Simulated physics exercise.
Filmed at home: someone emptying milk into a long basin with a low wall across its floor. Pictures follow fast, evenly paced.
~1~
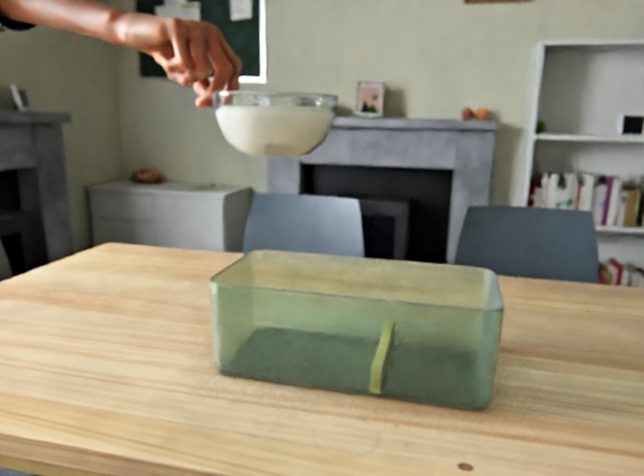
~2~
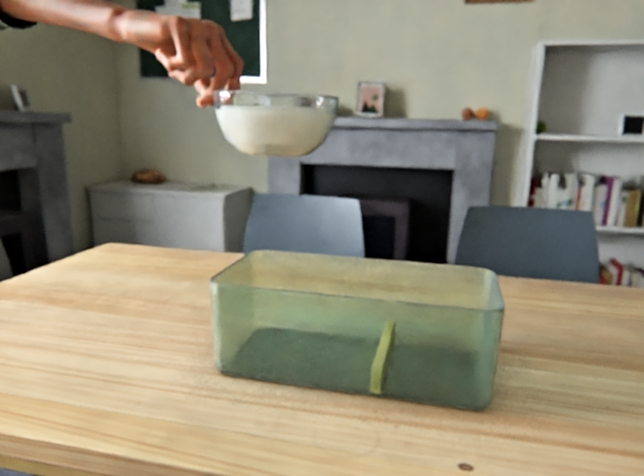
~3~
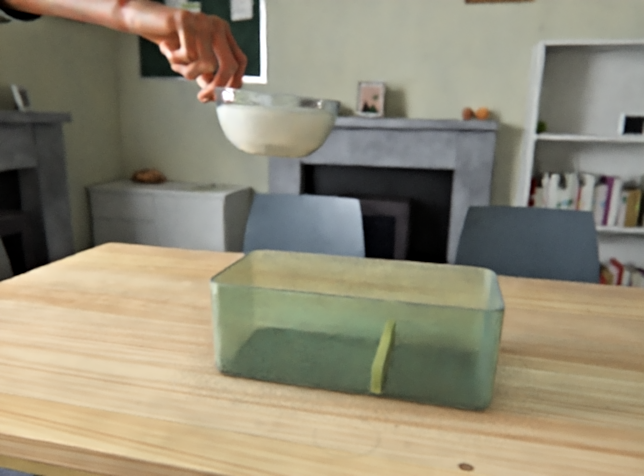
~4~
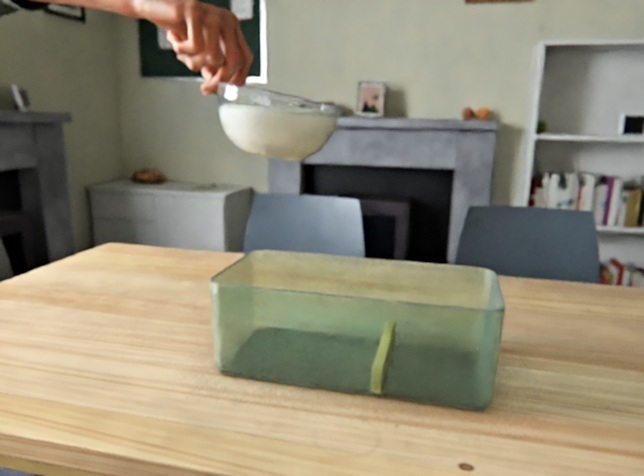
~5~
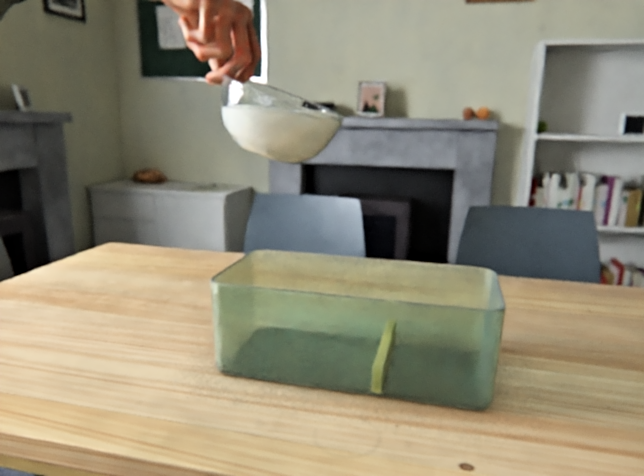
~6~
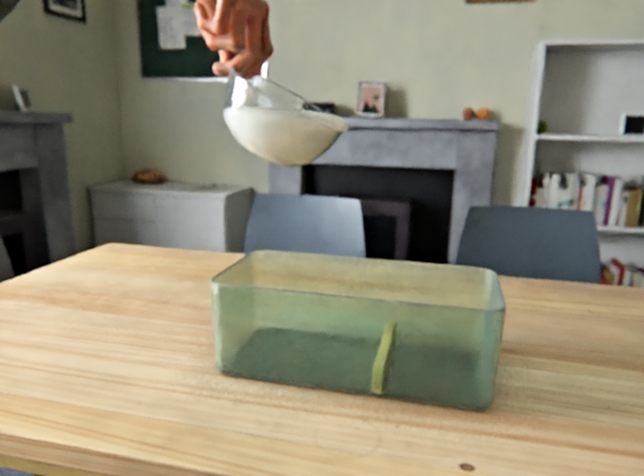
In a room with a fireplace and bookshelf, a hand holds a clear bowl of milk above a long green basin with a low wall across its floor, on a wooden table. The hand moves right and gradually tilts the bowl, lowering its right rim until milk reaches the edge.
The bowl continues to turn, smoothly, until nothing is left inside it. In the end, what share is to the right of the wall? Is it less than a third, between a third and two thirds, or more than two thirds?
The share right of the wall lands inside the two marks of one third and two thirds.
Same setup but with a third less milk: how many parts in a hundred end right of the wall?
Estimated share: Around 25 %.
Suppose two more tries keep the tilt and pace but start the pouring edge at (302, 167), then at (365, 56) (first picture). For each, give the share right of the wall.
In order: Close to 15 and 75 percent.
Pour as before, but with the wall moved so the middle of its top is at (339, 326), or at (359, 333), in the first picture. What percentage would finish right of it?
Around 90 per cent for the first, around 75 per cent for the second.
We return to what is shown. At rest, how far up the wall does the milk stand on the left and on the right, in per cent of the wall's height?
Left 30 %, right 50 %.
A moment on, the bowl is tipped on its side and 26 per cent is still to pour, 6 is left of the wall and 15 right of it.
Next, the bowl is tipped on its side and 3 per cent is still to pour, 39 is left of the wall and 49 right of it.
Then the bowl is tipped on its side and 0 per cent is still to pour, 51 is left of the wall and 47 right of it.
Later the bowl is tipped on its side and 0 per cent is still to pour, 51 is left of the wall and 48 right of it.
Finally, 51 per cent lies left of the wall, 48 right of it and 1 outside.
